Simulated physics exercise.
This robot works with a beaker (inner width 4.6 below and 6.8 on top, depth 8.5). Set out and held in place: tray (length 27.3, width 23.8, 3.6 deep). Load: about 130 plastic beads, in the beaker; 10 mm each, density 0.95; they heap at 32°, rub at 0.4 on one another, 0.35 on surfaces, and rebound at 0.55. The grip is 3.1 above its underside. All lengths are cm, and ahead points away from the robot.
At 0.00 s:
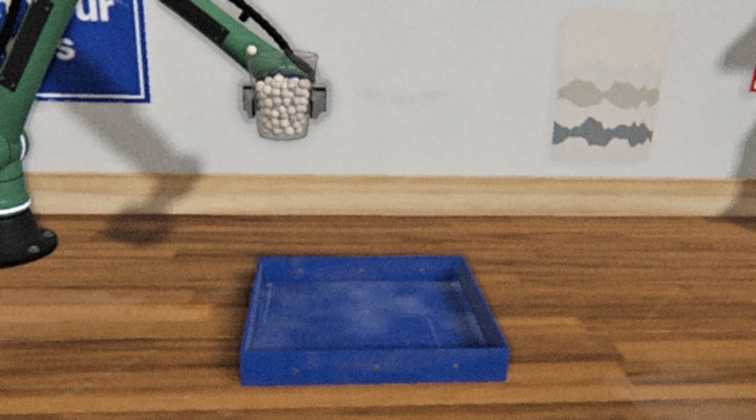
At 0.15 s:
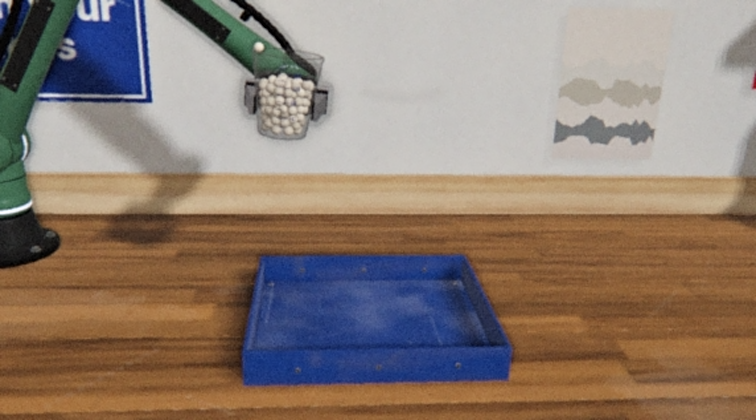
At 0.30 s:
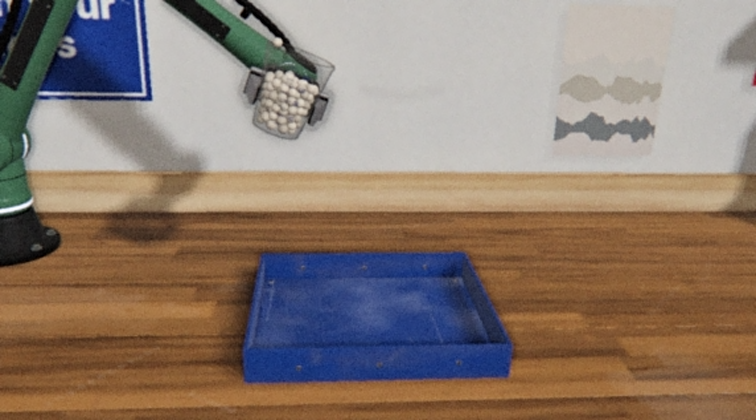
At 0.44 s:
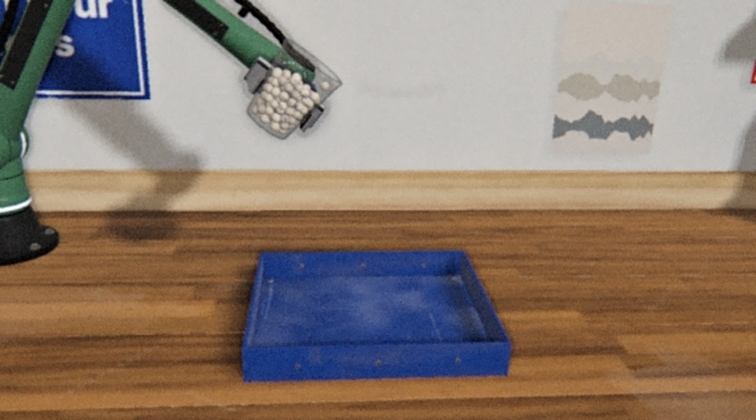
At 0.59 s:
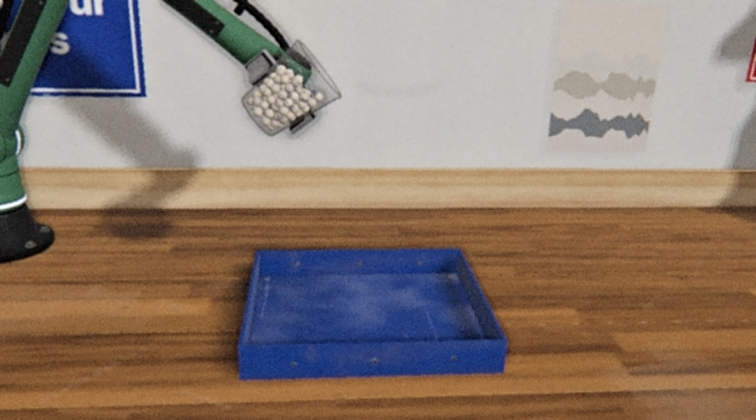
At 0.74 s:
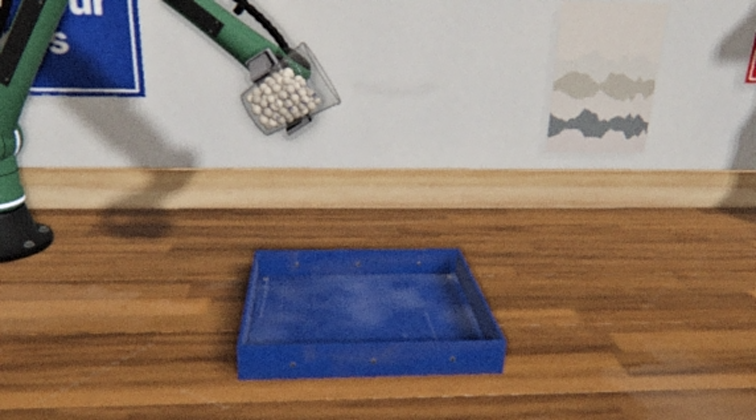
Above a blue tray on a wooden surface, a green robot arm gradually tilting a clear beaker of pale beads rightward.
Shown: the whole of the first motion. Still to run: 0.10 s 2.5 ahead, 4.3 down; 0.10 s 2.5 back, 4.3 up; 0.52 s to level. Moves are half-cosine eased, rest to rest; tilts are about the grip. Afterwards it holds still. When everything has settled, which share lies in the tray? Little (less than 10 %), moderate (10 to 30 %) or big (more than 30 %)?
Answer: Little; less than 10 % of the plastic beads finish in the tray.
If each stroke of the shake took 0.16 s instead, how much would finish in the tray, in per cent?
In that case some 0 per cent.
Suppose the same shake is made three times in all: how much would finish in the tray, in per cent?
In that case some 5 per cent.
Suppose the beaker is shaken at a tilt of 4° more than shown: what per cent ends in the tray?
Some 0 per cent.
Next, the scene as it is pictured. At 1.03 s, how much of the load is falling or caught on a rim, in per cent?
Roughly 1 per cent.
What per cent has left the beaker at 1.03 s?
Some 0 per cent.
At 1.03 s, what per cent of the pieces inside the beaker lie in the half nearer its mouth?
Some 40 per cent.
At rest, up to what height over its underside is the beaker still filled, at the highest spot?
Some 7.5 cm.
After 1.03 s, tilted 53° forward, highest piece 32 above the table; 131 in the beaker, 1 in flight or on a rim.
After 1.32 s, tilted 10° forward, highest piece 31 above the table; 130 in the beaker, 2 in the tray.
After 1.66 s, level, highest piece 31 above the table; 130 in the beaker, 2 in the tray.
After 2.71 s, level, highest piece 31 above the table; 130 in the beaker, 2 in the tray.
At rest, 130 in the beaker, 2 in the tray. That is 2 % in the tray.
